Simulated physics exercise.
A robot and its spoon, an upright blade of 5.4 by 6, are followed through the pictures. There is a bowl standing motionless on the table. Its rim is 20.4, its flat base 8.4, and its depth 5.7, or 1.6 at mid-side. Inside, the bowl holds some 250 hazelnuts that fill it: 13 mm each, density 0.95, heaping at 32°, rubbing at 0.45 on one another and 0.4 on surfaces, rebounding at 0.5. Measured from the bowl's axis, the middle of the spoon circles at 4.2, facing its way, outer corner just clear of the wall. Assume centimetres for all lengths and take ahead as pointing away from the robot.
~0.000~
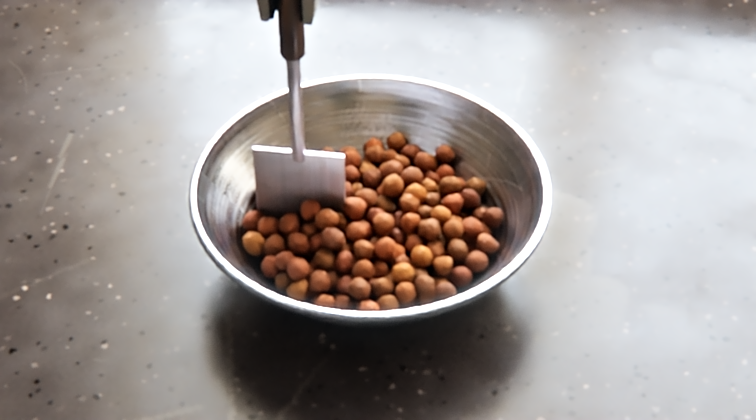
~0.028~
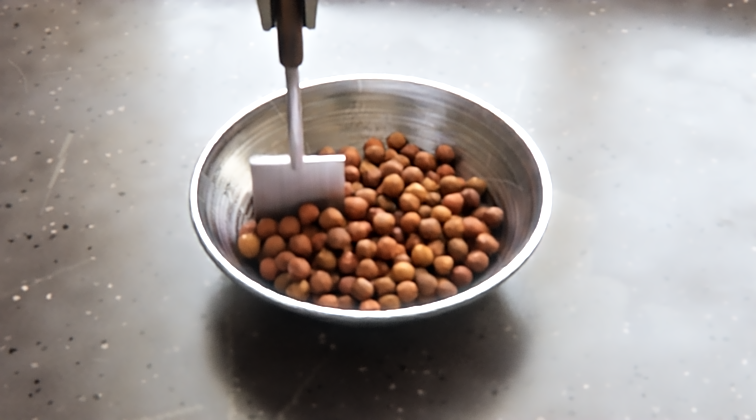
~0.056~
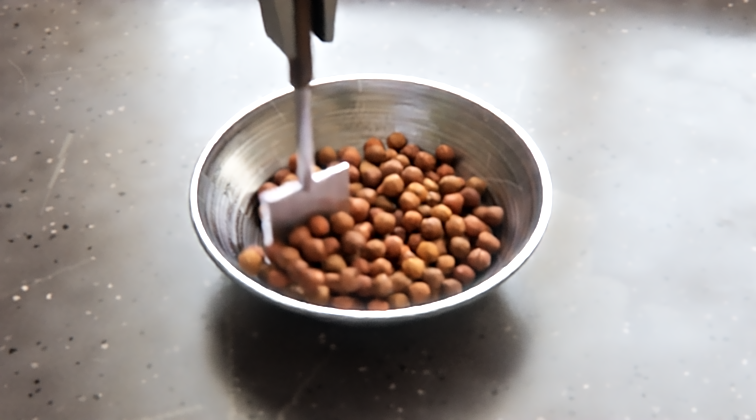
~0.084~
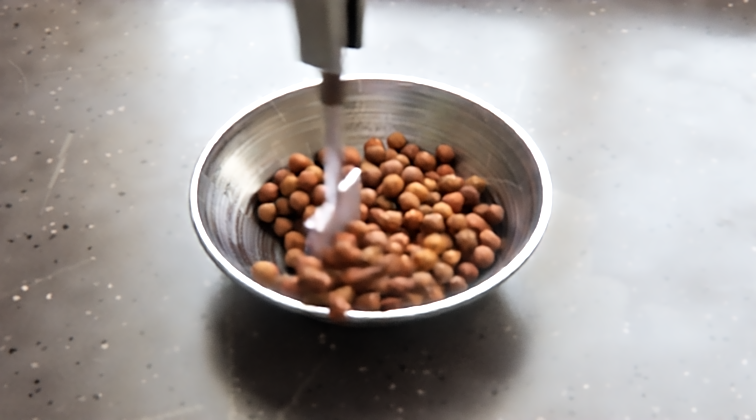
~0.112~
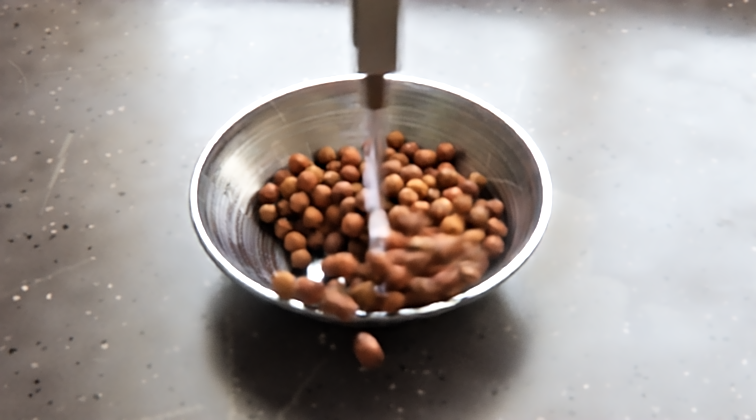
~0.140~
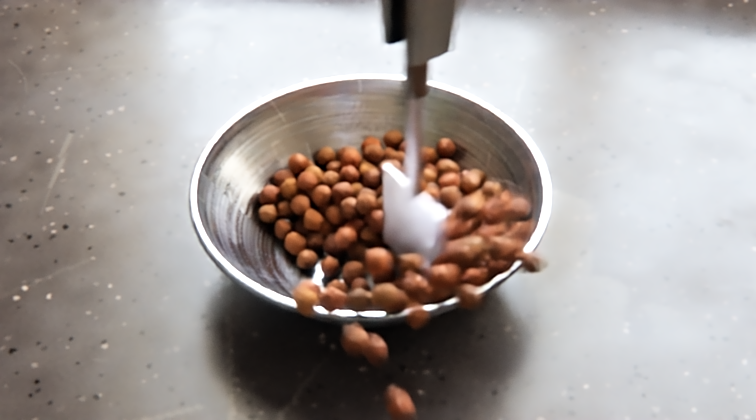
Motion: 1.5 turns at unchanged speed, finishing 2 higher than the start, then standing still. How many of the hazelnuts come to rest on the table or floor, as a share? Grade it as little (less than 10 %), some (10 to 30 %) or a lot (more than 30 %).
Grade: A lot, more than 30 %.
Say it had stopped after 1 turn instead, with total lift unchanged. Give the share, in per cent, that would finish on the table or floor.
It would be around 35 per cent.
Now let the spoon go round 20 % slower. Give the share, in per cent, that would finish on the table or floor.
About 30 percent, I'd say.
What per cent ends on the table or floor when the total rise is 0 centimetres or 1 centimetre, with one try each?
That gives about 60 per cent and 50 per cent, in order.
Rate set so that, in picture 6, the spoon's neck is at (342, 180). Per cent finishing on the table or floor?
It comes to around 15 percent.
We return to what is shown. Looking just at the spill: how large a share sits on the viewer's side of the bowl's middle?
I'd estimate some 40 per cent.
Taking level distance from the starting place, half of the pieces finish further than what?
I'd put it at roughly 11 centimetres.
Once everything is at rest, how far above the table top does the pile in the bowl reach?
Roughly 4.0 centimetres.
After 0.28 s, 287° round, highest piece 13 above the table; 178 in the bowl, 22 on the table or floor, 52 in flight or on the tool.
After 0.42 s, 81° round, highest piece 10 above the table; 148 in the bowl, 82 on the table or floor, 22 in flight or on the tool.
After 0.68 s, 180° round, highest piece 5 above the table; 140 in the bowl, 112 on the table or floor.
After 1.38 s, 180° round, highest piece 3 above the table; 140 in the bowl, 112 on the table or floor.
In the end, 140 in the bowl, 112 on the table or floor. That is 44 % on the table or floor.
